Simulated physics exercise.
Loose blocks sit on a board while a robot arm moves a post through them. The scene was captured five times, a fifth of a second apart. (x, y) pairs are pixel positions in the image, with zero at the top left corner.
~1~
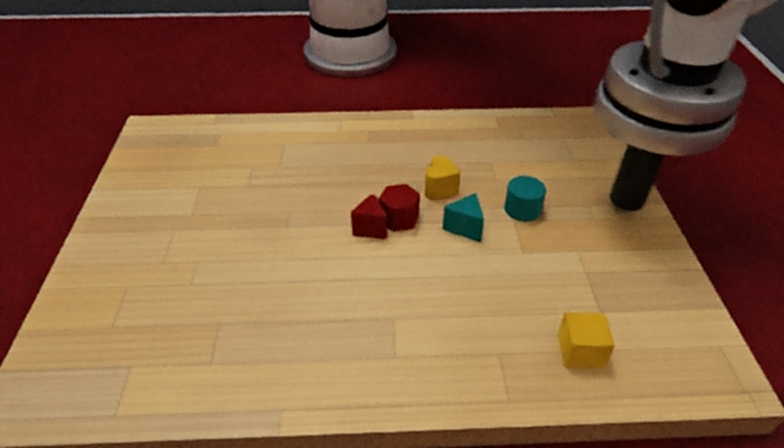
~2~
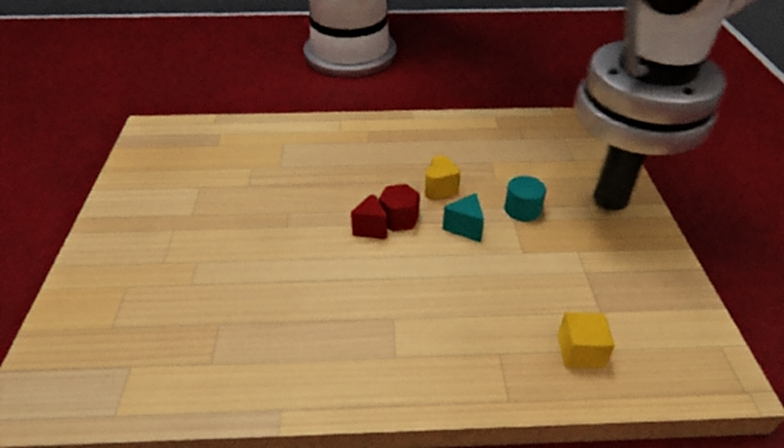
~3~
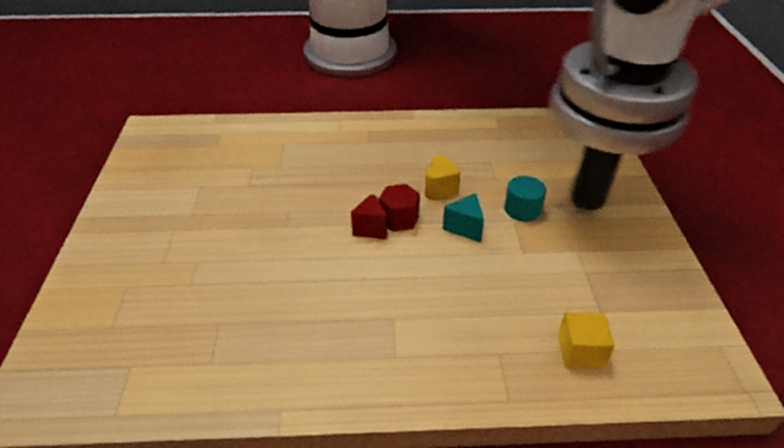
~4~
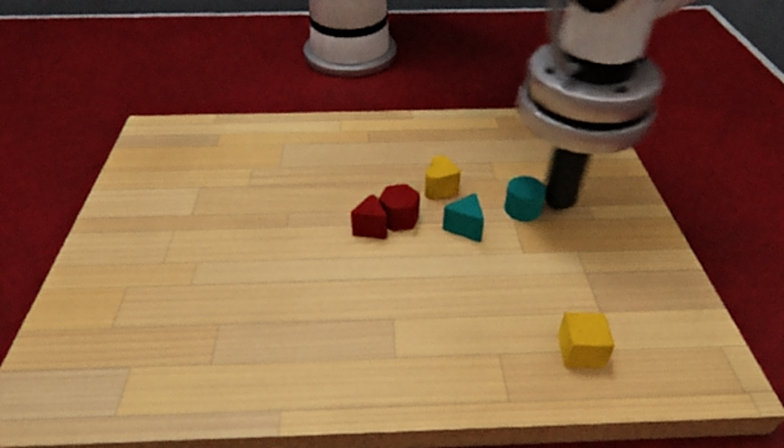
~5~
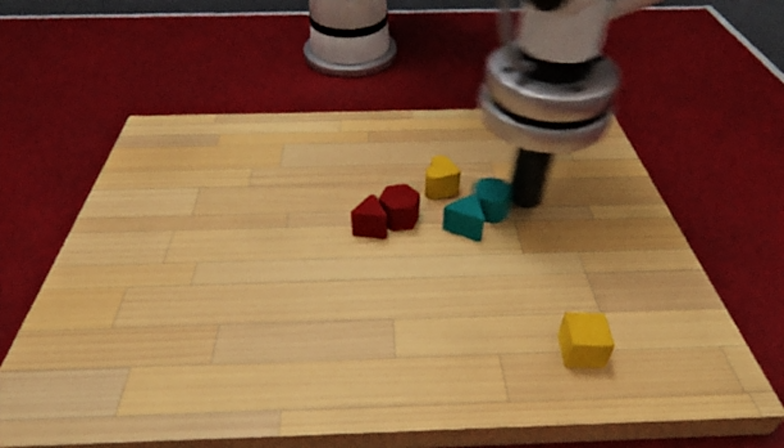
A robot arm moves left across the board and pushes the turquoise cylinder leftward.
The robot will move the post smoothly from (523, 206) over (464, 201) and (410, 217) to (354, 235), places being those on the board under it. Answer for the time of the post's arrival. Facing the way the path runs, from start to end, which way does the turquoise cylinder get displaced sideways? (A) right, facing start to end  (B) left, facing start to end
The answer is B.
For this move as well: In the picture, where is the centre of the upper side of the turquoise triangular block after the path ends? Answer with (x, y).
I'd place it at (450, 214), taking the centre of its top.
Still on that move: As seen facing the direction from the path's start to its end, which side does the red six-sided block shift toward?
Over to the left.
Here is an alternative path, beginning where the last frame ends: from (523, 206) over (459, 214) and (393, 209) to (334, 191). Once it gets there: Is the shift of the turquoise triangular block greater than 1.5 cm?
I'd say yes.
What follows on the original path. One third of the way, post (464, 193); yellow heart block (434, 165); turquoise triangular block (452, 212), turned 90° anticlockwise; turquoise cylinder (436, 191).
Two thirds of the way, post (411, 209); red triangular block (317, 210), turned 30° clockwise; red six-sided block (349, 216), turned 65° clockwise; yellow heart block (423, 164), turned 50° clockwise; turquoise triangular block (450, 214), turned 115° anticlockwise; turquoise cylinder (391, 216).
At the end, post (353, 227); red triangular block (310, 210), turned 50° clockwise; red six-sided block (326, 234), turned 115° clockwise; yellow heart block (423, 164), turned 50° clockwise; turquoise triangular block (450, 214), turned 115° anticlockwise; turquoise cylinder (373, 236).
